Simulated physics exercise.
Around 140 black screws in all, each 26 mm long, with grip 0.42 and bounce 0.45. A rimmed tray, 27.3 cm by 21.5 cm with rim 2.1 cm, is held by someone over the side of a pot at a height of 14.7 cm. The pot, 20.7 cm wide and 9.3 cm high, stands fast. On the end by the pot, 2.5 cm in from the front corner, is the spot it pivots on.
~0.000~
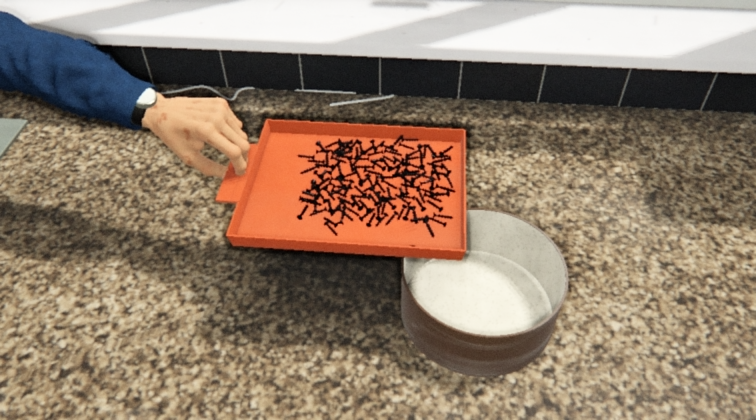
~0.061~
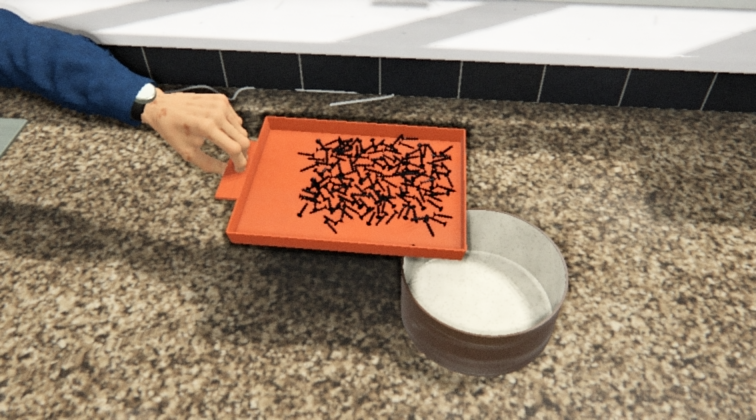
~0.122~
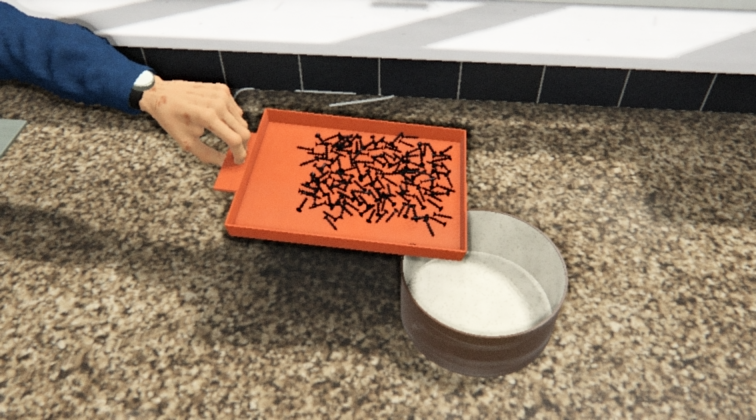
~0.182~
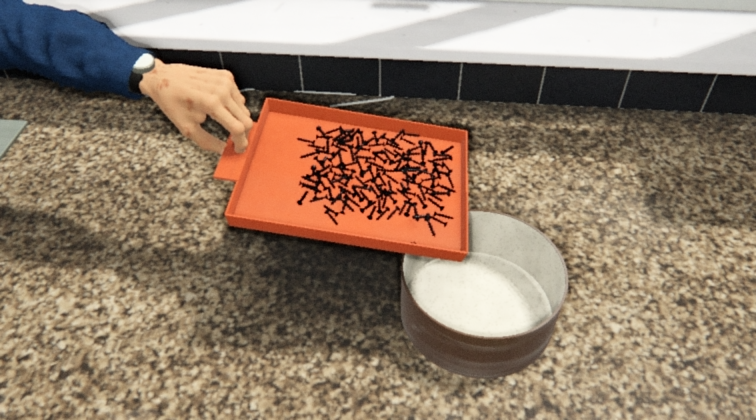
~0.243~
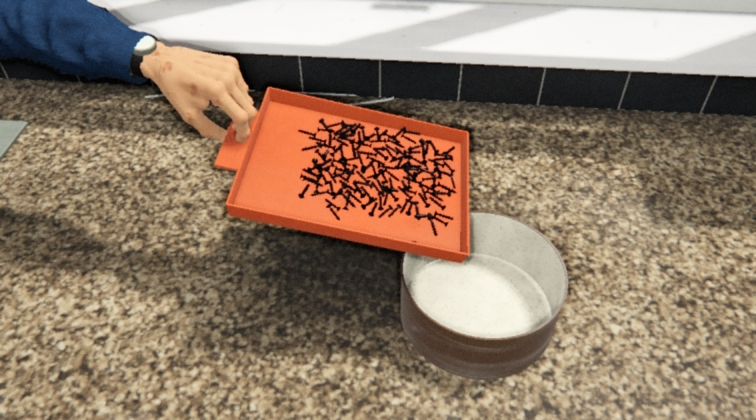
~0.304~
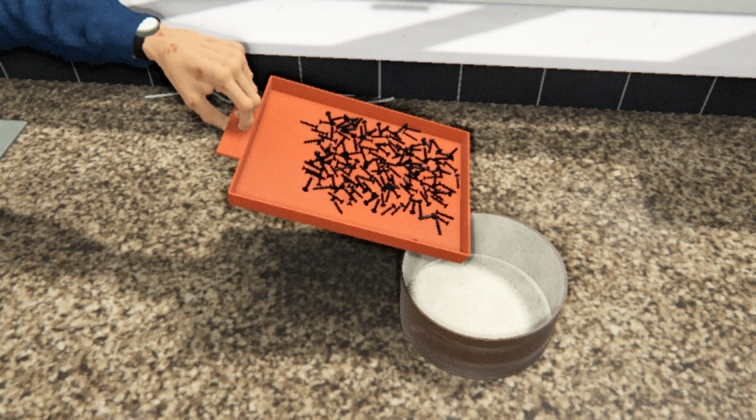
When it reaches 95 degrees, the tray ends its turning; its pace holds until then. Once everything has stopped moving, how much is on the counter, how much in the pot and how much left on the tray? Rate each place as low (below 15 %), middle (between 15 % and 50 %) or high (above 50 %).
Ratings: Counter middle; pot high; tray low.
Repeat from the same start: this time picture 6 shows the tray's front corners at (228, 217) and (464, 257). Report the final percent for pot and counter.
Pot: 95, counter: 0.
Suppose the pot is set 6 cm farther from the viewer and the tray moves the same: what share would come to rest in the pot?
About 95 %.
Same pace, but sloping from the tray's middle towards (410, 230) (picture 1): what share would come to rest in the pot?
Roughly 100 per cent.
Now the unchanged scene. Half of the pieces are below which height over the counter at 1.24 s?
The halfway mark sits at about 16 cm.
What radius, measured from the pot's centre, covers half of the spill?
Roughly 16 cm from the centre.
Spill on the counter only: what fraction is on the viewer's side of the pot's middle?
Some 0 per cent.
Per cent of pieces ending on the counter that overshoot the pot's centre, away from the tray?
80 %.
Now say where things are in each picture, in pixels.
In the first frame, tray tilt 0 degrees, front corners at (230, 233) and (463, 248); middle of the pieces at (371, 182); pot at (484, 267).
In the second frame, tray tilt 1 degrees, front corners at (230, 230) and (463, 248); middle of the pieces at (371, 181).
In the third frame, tray tilt 4 degrees, front corners at (229, 223) and (463, 249), lowest corner right front; middle of the pieces at (371, 178).
In the fourth frame, tray tilt 8 degrees, front corners at (229, 213) and (465, 250), lowest corner right front; middle of the pieces at (372, 174).
In the fifth frame, tray tilt 12 degrees, front corners at (230, 203) and (466, 252), lowest corner right front; middle of the pieces at (374, 170).
In the sixth frame, tray tilt 16 degrees, front corners at (232, 192) and (467, 253), lowest corner right front; middle of the pieces at (379, 167); pot at (483, 270). Its pace works out near 65 degrees a second.
Then, at 0.87 s, tilt 54 degrees; the tray holds 100 %, the pot 0 %.
After 1.24 s, tilt 78 degrees; the tray holds 80 %, the pot 10 %.
After 1.71 s, tilt 95 degrees; the tray holds 5 %, the pot 55 %.
In the end, at 2.6 s, counter 35 %, pot 65 %, tray 0 %.
